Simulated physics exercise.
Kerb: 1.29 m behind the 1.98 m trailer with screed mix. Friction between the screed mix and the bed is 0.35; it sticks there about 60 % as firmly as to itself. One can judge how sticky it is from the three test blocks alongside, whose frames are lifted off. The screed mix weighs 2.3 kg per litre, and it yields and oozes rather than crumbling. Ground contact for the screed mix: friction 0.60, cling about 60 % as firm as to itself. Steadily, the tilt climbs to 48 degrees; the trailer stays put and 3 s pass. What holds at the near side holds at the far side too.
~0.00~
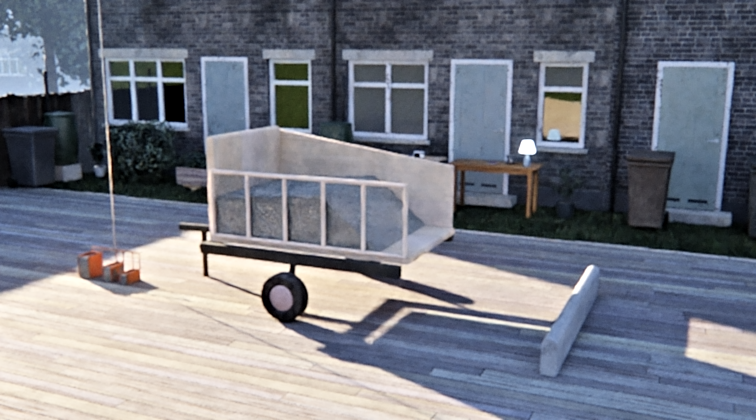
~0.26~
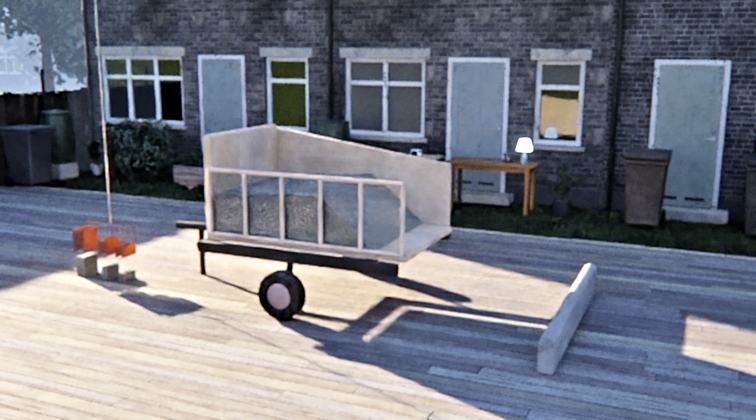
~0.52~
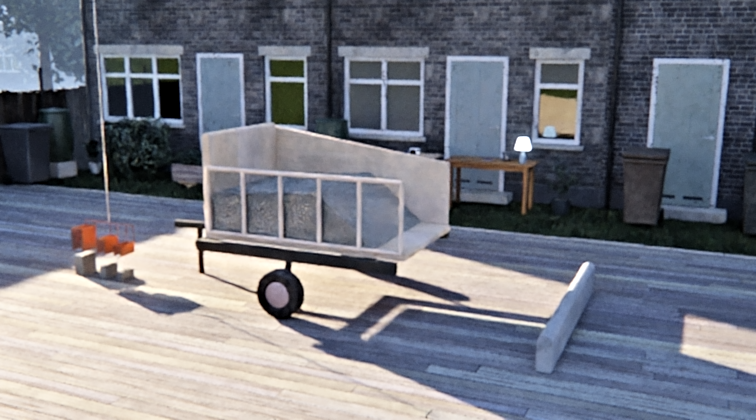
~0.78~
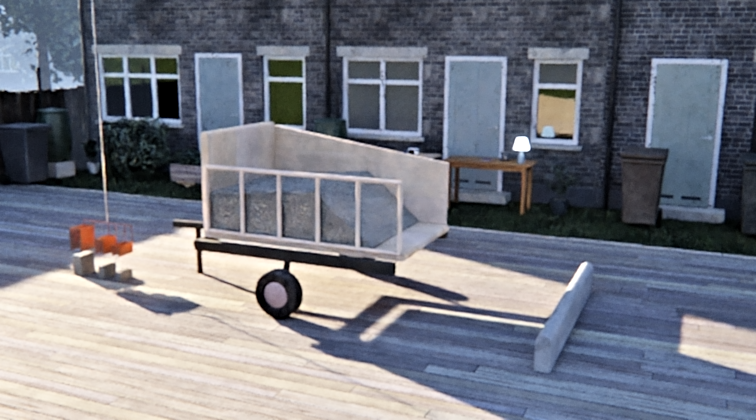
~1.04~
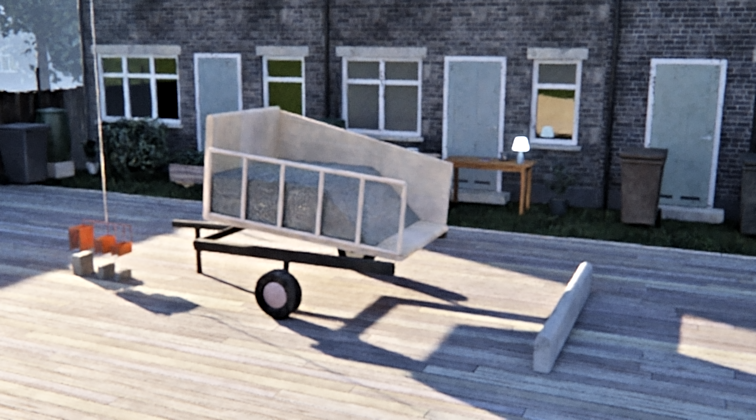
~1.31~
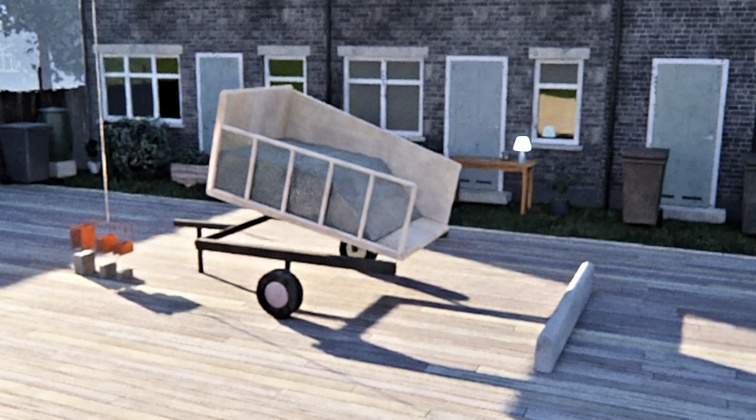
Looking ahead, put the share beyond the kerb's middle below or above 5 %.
The figure lands past 5 %.
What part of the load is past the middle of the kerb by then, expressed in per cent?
I'd say around 16 %.
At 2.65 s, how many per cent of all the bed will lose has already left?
Estimate: 40 %.
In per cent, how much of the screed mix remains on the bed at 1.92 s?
Near 100 % then.
After 1.92 s, the tilt is 28 degrees, all is on the bed and 0 % past the kerb's middle.
After 2.65 s, the tilt is 47 degrees, 59 % is on the bed and 0 % past the kerb's middle.
After 3.38 s, the tilt is 48 degrees, none is on the bed and 13 % past the kerb's middle.
After 4.11 s, the tilt is 48 degrees, none is on the bed and 17 % past the kerb's middle.
After 5.81 s, at the end, the tilt is 48 degrees, none is on the bed and 17 % past the kerb's middle.
